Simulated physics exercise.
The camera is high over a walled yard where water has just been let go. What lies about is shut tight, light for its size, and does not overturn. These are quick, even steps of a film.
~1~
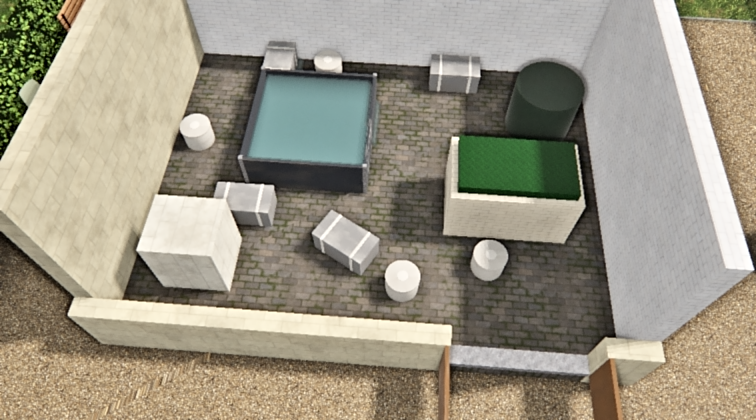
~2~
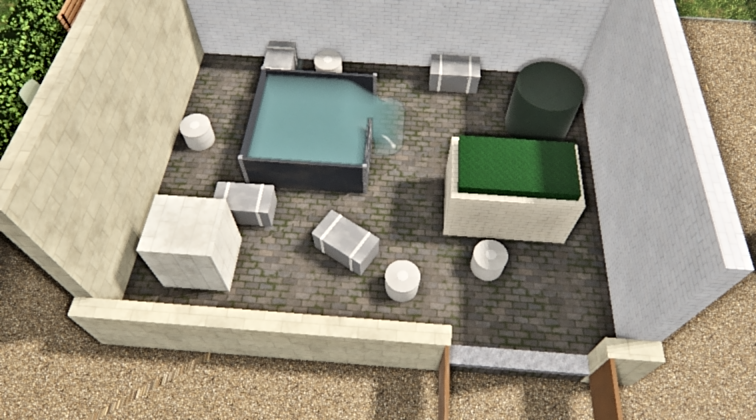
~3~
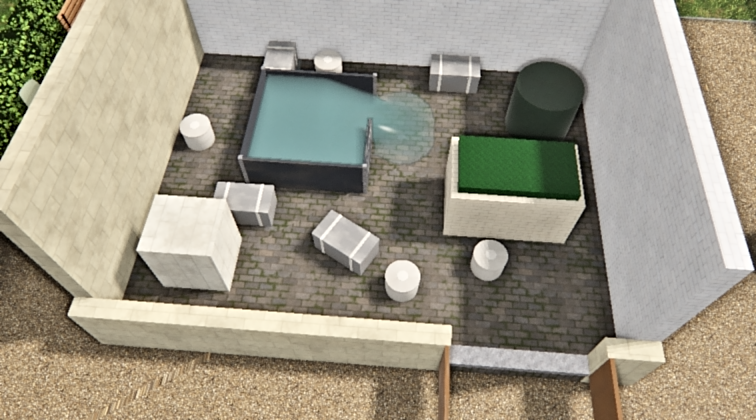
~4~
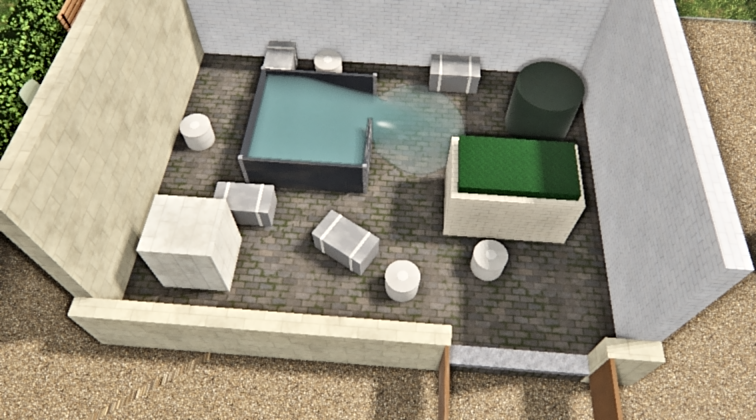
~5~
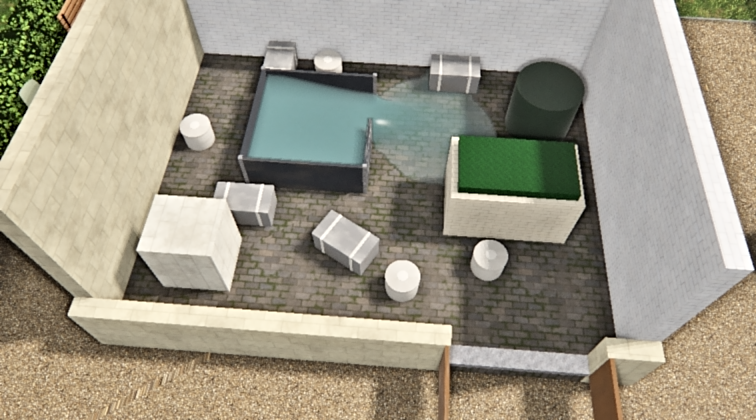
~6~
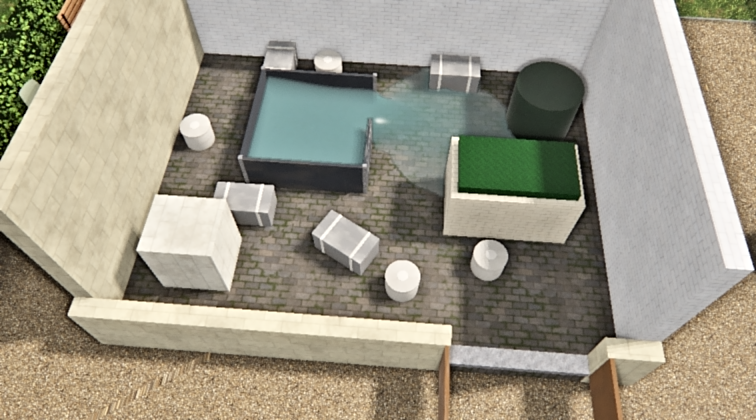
Pale blue-green water pours through the right side of a dark-walled square tank in a walled, stone-paved yard, seen from high above by a still camera. White drums and grey banded boxes stand around it, with a pale block at left and a green-topped cream block and dark green cylinder at right. The water fans out across the paving toward the right, thin and widening, while the objects stay still.
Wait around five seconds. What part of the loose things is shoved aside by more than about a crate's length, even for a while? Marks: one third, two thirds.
Share: Under a third.
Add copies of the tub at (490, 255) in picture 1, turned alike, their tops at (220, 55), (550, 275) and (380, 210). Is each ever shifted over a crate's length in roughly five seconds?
As listed: No, no, less than that.
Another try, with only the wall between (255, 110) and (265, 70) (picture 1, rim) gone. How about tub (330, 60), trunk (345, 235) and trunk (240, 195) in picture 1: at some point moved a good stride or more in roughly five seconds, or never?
In that order: Moved that far, no, moved that far.
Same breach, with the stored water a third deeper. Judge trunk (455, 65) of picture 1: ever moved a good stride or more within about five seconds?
Verdict: Moved that far.
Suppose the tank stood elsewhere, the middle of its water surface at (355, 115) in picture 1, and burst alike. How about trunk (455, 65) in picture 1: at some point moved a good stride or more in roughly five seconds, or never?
Verdict: Moved that far.
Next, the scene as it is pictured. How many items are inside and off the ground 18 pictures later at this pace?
I count 1.
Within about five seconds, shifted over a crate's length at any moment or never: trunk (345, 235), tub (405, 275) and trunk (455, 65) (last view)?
In that order: No, under that, yes.
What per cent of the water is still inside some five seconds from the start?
Close to 96 %.
A moment on, 0 of 8 are well off their spots; 0 afloat.
Next, 1 of 8 are well off their spots; 1 afloat.
Later, 1 of 8 are well off their spots; 1 afloat.
In the end, 1 of 8 are well off their spots, and 1 have been at some point; 1 afloat.
